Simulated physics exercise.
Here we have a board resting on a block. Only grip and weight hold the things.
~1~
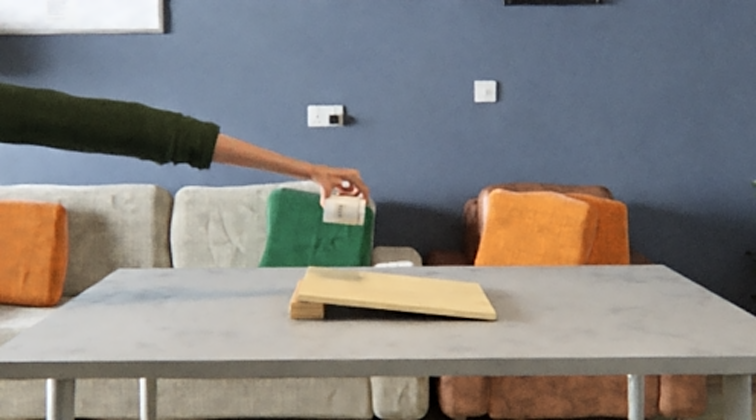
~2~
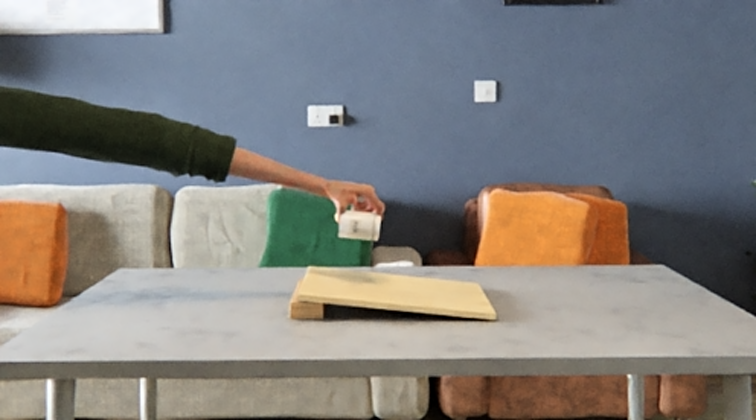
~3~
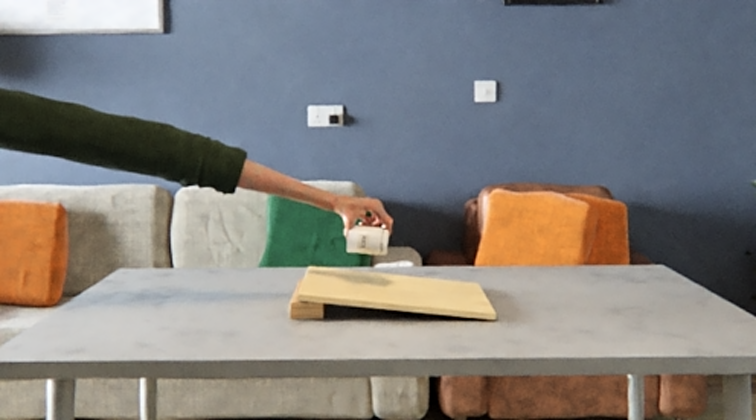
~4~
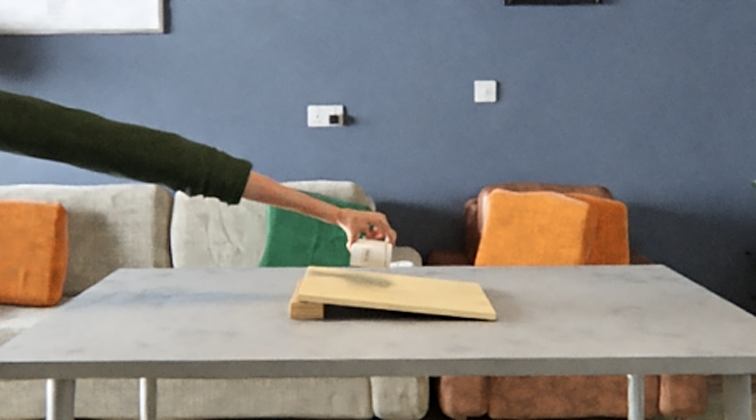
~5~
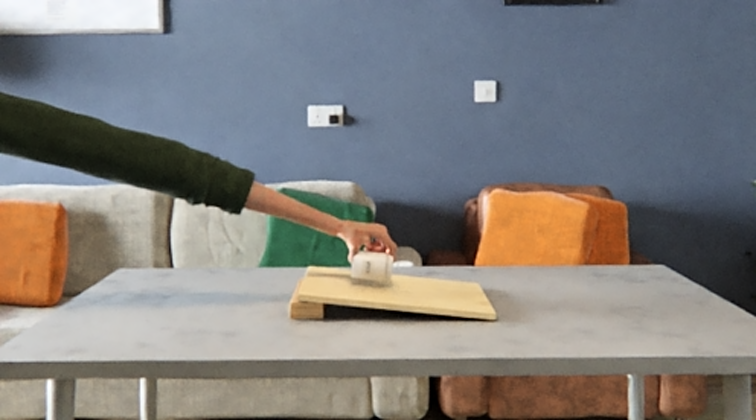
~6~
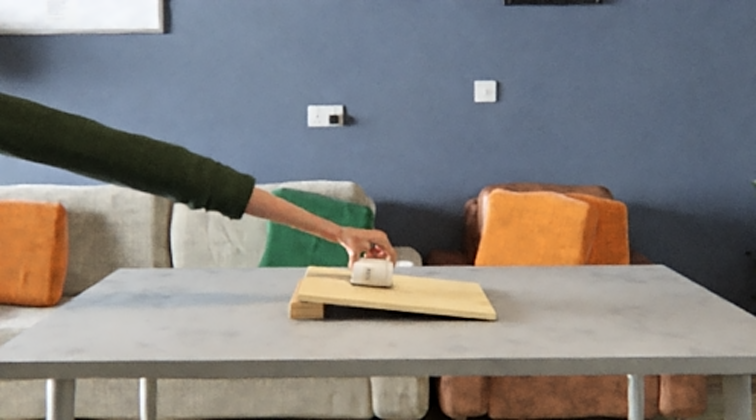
In a living room, a hand lowering a small white jar onto a sloping board resting on a block on a table.
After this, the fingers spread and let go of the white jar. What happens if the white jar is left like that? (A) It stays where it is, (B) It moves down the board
It stays where it is.
Then, 0.20 s after the last picture, nothing has stirred.
Then, 0.40 s after the last picture, white jar resting near (373, 273).
At rest, it is in place. Seen from the same camera at the end, white jar near (373, 273). The white jar keeps its place.
